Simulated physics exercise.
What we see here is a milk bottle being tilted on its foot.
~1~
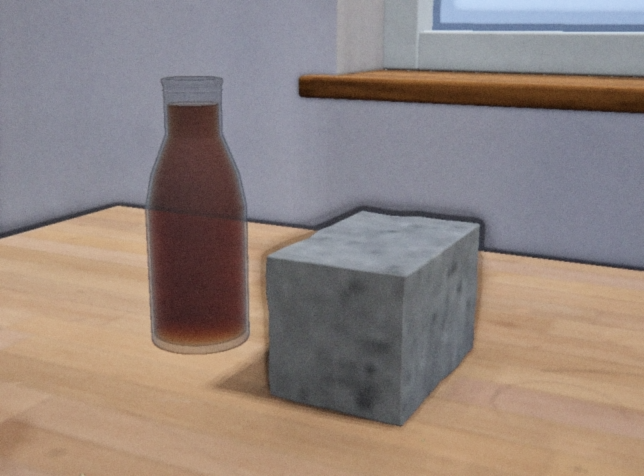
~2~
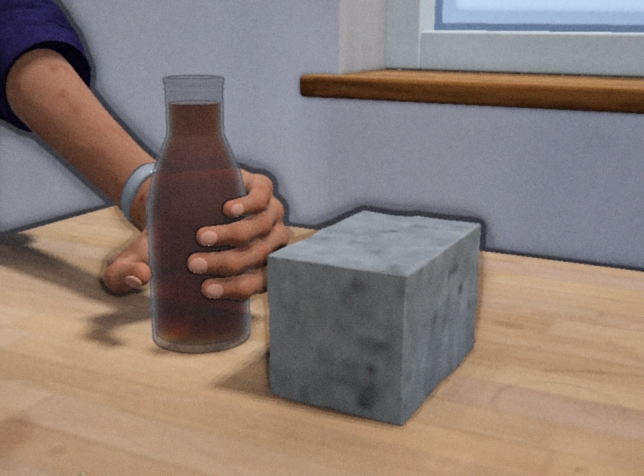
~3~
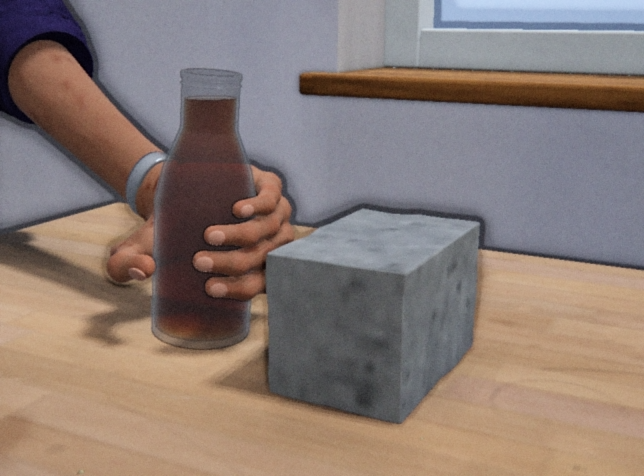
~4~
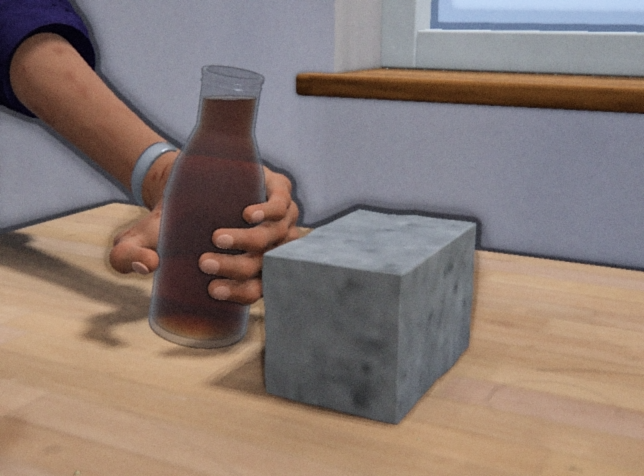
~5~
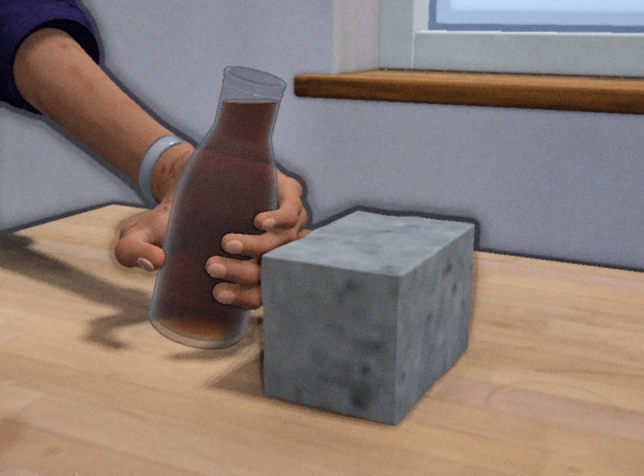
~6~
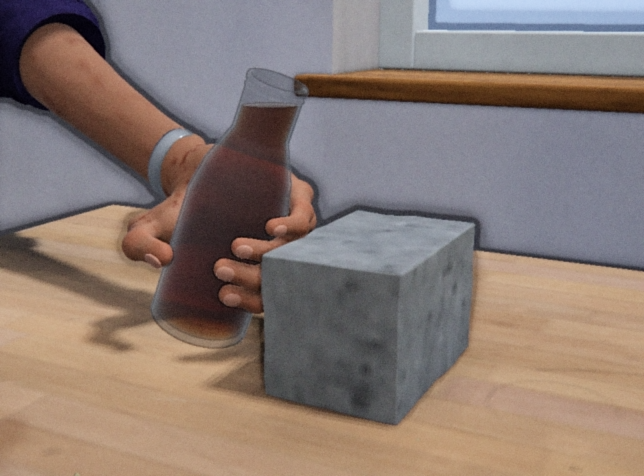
On a wooden table near a windowsill, a glass bottle nearly full of dark reddish-brown liquid stands upright beside a grey block. A hand reaches in from the left and grips the bottle around its body. The hand then gradually tilts it to the right on its base, while the block stays in place.
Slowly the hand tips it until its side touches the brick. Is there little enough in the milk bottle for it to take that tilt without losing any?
Yes, nothing comes out.
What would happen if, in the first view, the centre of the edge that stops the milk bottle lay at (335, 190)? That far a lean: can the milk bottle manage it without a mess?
Nothing escapes.
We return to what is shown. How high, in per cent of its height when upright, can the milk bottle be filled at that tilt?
About 95 per cent.
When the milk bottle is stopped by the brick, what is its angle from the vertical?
I'd put it at roughly 35 degrees from the vertical.
Next, the milk bottle leans by about 25°; its rim is dry.
After that, the milk bottle leans by about 30°; its rim is dry.
Finally, the milk bottle leans by about 35°, against the brick; its rim is dry.
